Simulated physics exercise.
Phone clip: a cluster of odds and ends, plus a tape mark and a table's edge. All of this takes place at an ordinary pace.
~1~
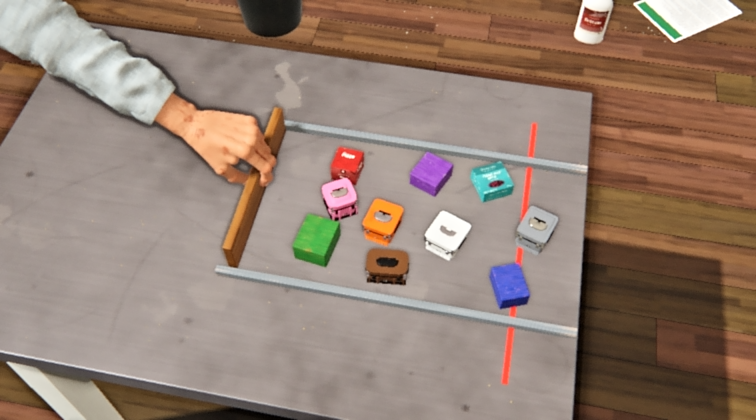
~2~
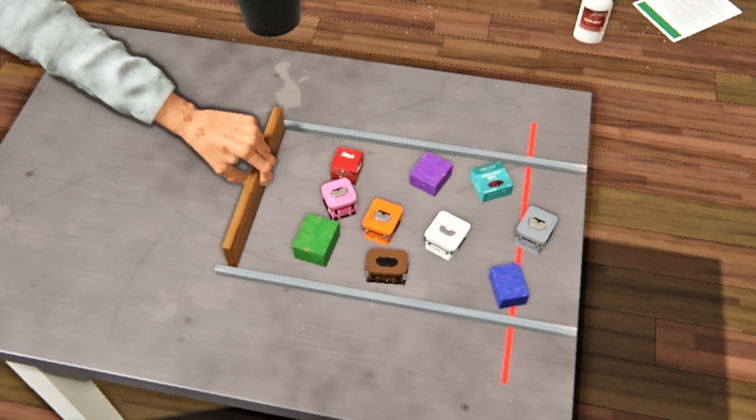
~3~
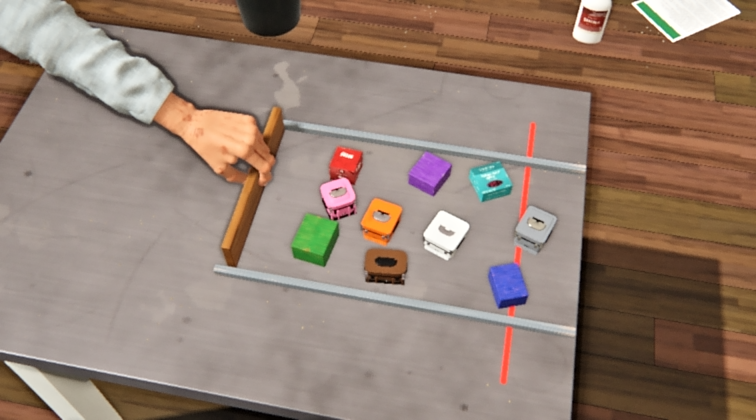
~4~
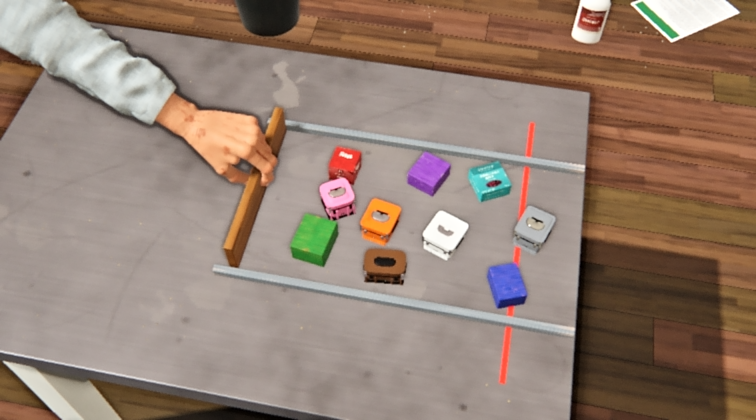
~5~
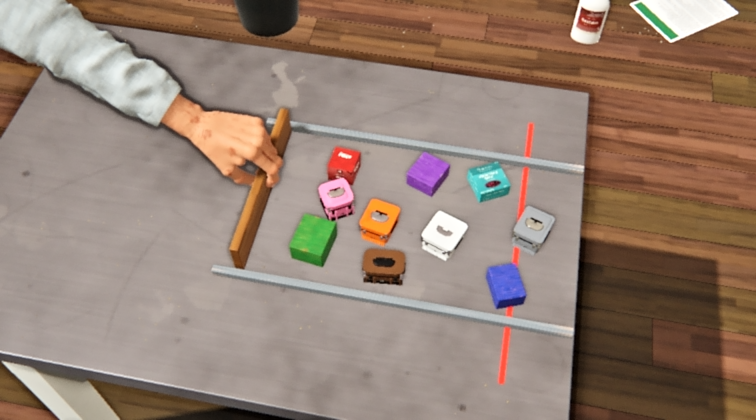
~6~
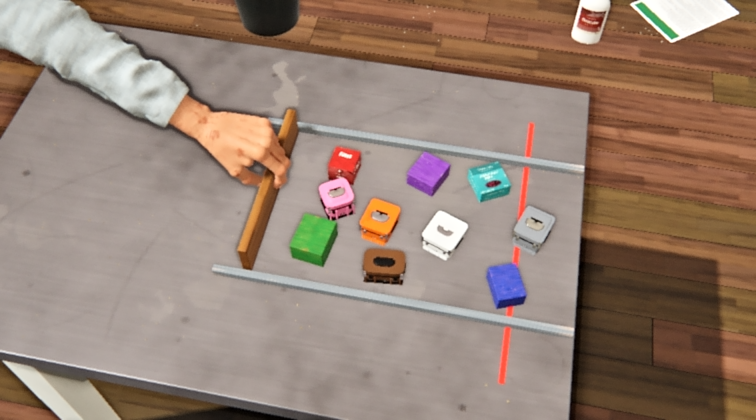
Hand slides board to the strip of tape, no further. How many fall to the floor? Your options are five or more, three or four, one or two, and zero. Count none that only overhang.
My pick is three or four.
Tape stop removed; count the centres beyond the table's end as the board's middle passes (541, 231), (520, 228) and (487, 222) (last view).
Middles past end - pos 1: 6, pos 2: 4, pos 3: 1.
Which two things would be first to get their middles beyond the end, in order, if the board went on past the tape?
The order is the grey case, then the blue block.
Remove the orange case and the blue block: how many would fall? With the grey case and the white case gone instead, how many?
Fallen: 2, and 2 in the other try.
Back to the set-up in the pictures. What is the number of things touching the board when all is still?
At rest, 3 are in contact.
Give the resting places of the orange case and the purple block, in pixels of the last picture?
You'll see the orange case at (567, 250), with the purple block at (564, 186).
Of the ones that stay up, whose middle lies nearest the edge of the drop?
Nearest at the end: The brown case.
Soon after, none off yet; grey case at rest near (533, 231); blue block at rest near (506, 286); turquoise box at rest near (489, 181).
After that, none off yet; grey case at rest near (533, 231); blue block at rest near (506, 286); turquoise box displaced a little near (502, 185).
And then, none off yet; grey case tilting a little near (593, 233); blue block displaced about its own width near (568, 294); turquoise box displaced well along near (566, 187).
In the end, the number that fall off is three or four; gone, white case, turquoise box, blue block and grey case.
